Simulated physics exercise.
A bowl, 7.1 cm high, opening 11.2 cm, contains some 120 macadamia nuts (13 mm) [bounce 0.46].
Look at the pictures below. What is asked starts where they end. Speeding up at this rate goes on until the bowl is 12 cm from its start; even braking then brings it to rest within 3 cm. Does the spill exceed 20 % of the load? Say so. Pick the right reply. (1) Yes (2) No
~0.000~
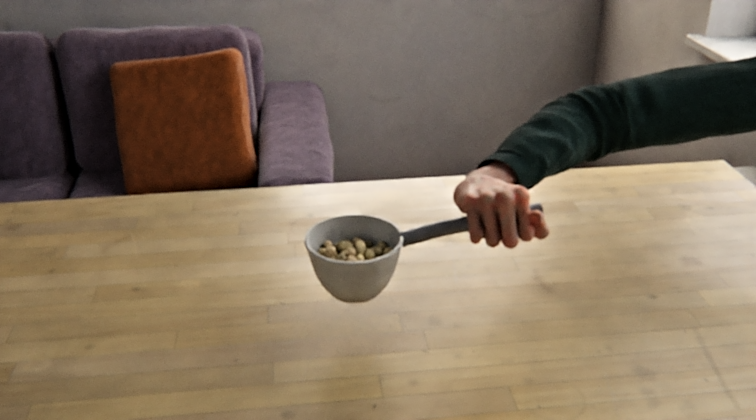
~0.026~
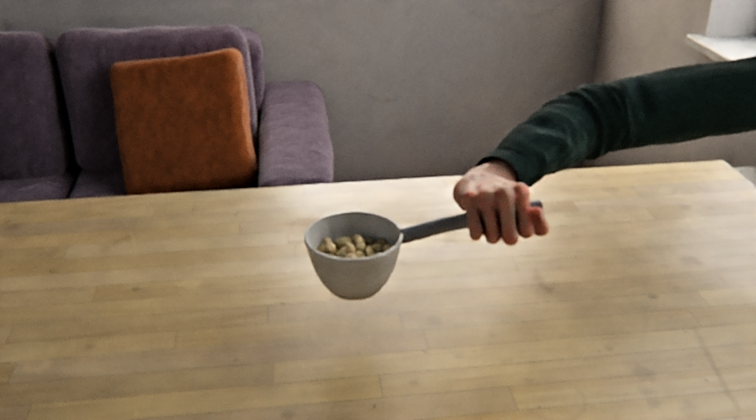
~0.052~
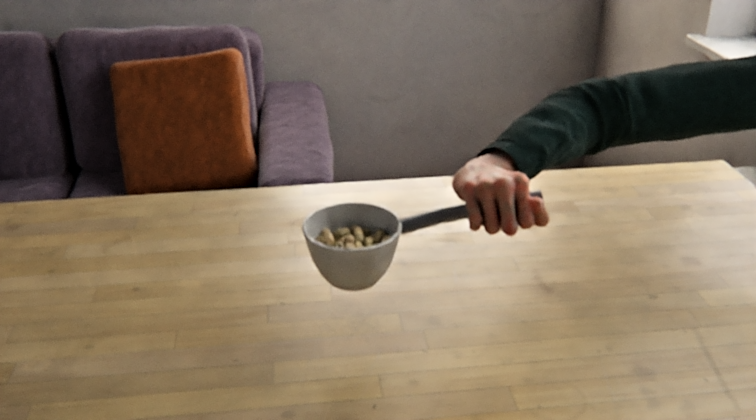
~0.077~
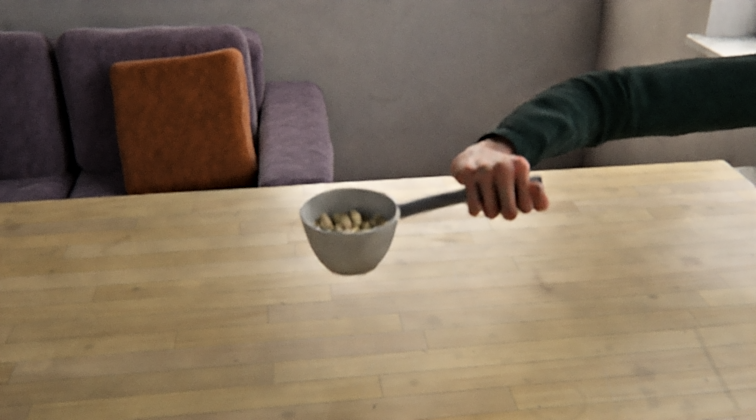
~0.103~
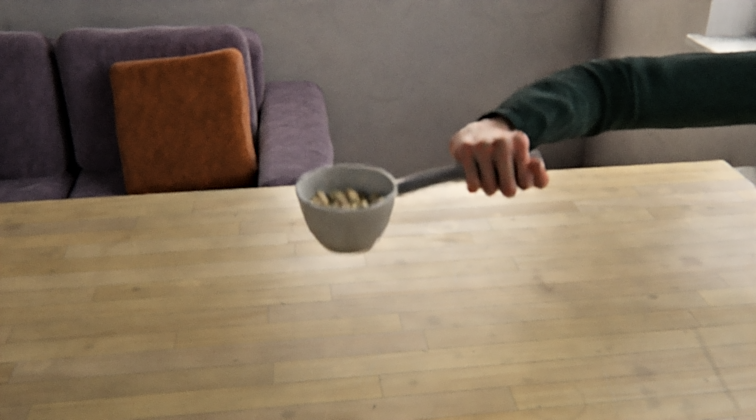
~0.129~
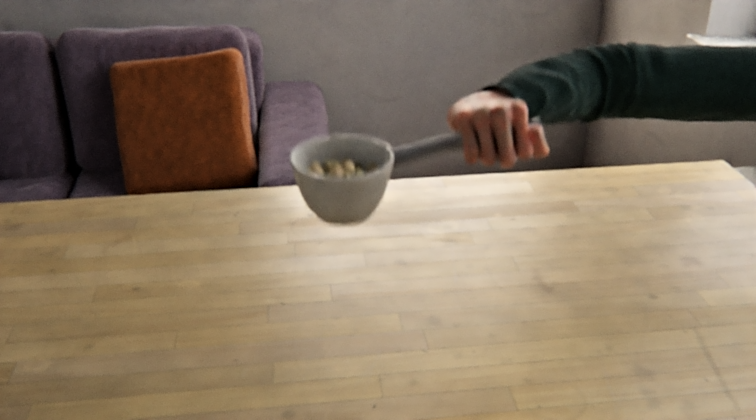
The answer is 1.
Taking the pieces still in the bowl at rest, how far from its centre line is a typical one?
Roughly 2.5 cm.
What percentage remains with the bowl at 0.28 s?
I'd put it at close to 0 per cent.
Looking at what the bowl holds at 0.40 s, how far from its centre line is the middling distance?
The distance comes out around 4.0 cm.
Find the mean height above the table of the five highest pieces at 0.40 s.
I'd put it at some 36 cm.
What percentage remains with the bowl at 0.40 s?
I'd put it at some 15 per cent of the load.
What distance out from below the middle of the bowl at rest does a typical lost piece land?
That would be roughly 12 cm.
Then, at 0.28 s, in the air 100 %; middle of the pieces not yet landed near (312, 44).
After 0.40 s, bowl 15 %, in the air 85 %; middle of the pieces not yet landed near (292, 67).
Then, at 0.52 s, bowl 40 %, in the air 60 %; middle of the pieces not yet landed near (287, 177).
Then, at 0.63 s, fallen left of where it stops 50 %, bowl 40 %, in the air 5 %; middle of the pieces not yet landed near (319, 196).
In the end, at 1.1 s, fallen left of where it stops 55 %, bowl 40 %.
